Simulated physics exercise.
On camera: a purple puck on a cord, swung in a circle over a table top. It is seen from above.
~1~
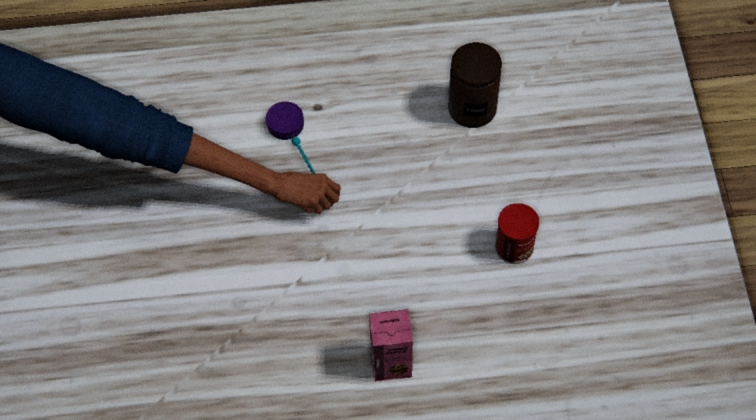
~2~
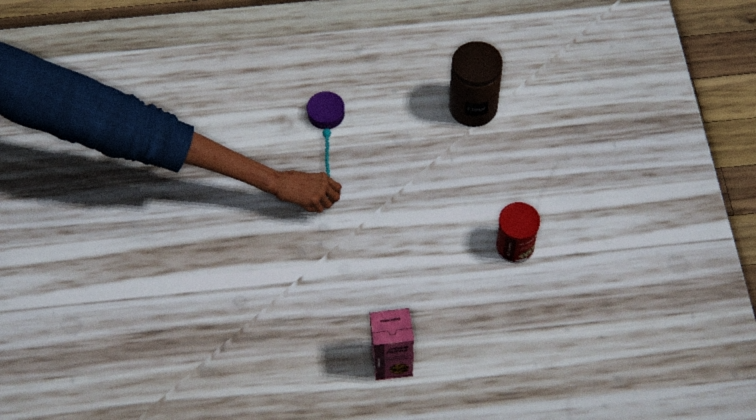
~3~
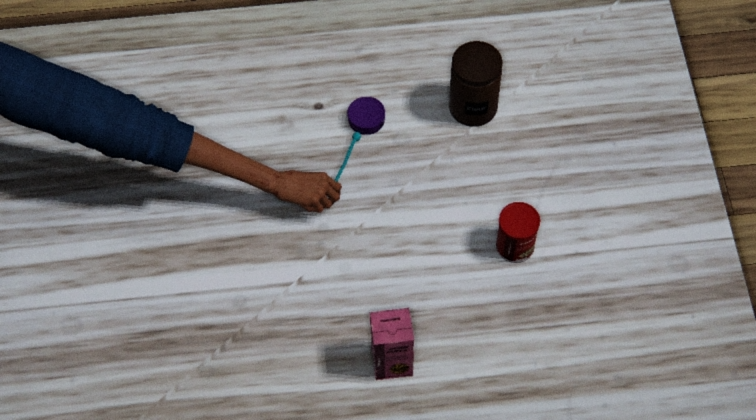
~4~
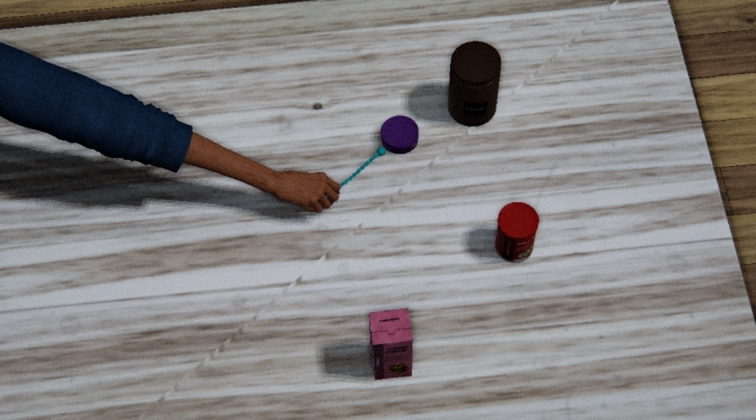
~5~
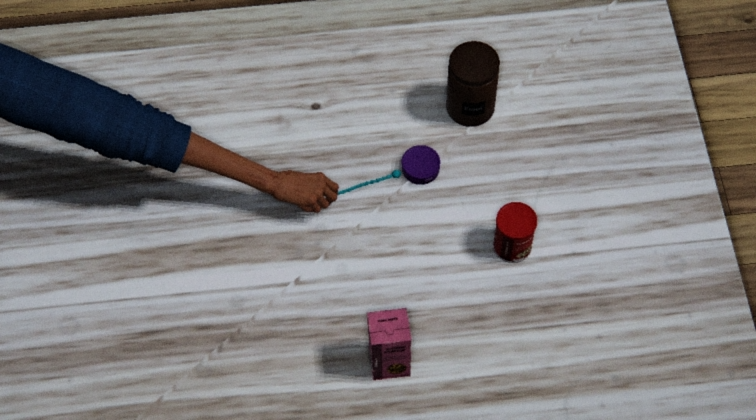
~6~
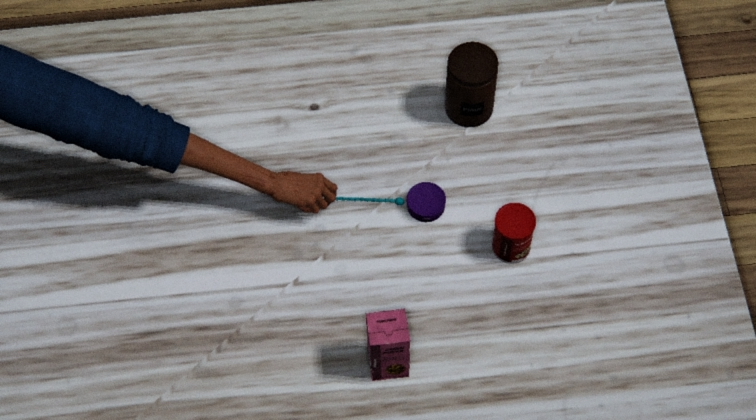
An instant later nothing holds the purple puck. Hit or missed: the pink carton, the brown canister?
Outcome: The pink carton is struck. The brown canister remains clear.
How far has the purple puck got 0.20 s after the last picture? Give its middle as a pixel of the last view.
By then it is at (387, 332).
Then, 0.08 s after the last picture, puck near (409, 277).
Then, 0.20 s after the last picture, puck near (386, 332); pink carton pushed aside.
At rest, puck near (381, 331); pink carton pushed aside. The pink carton gets hit and the brown canister escapes it.
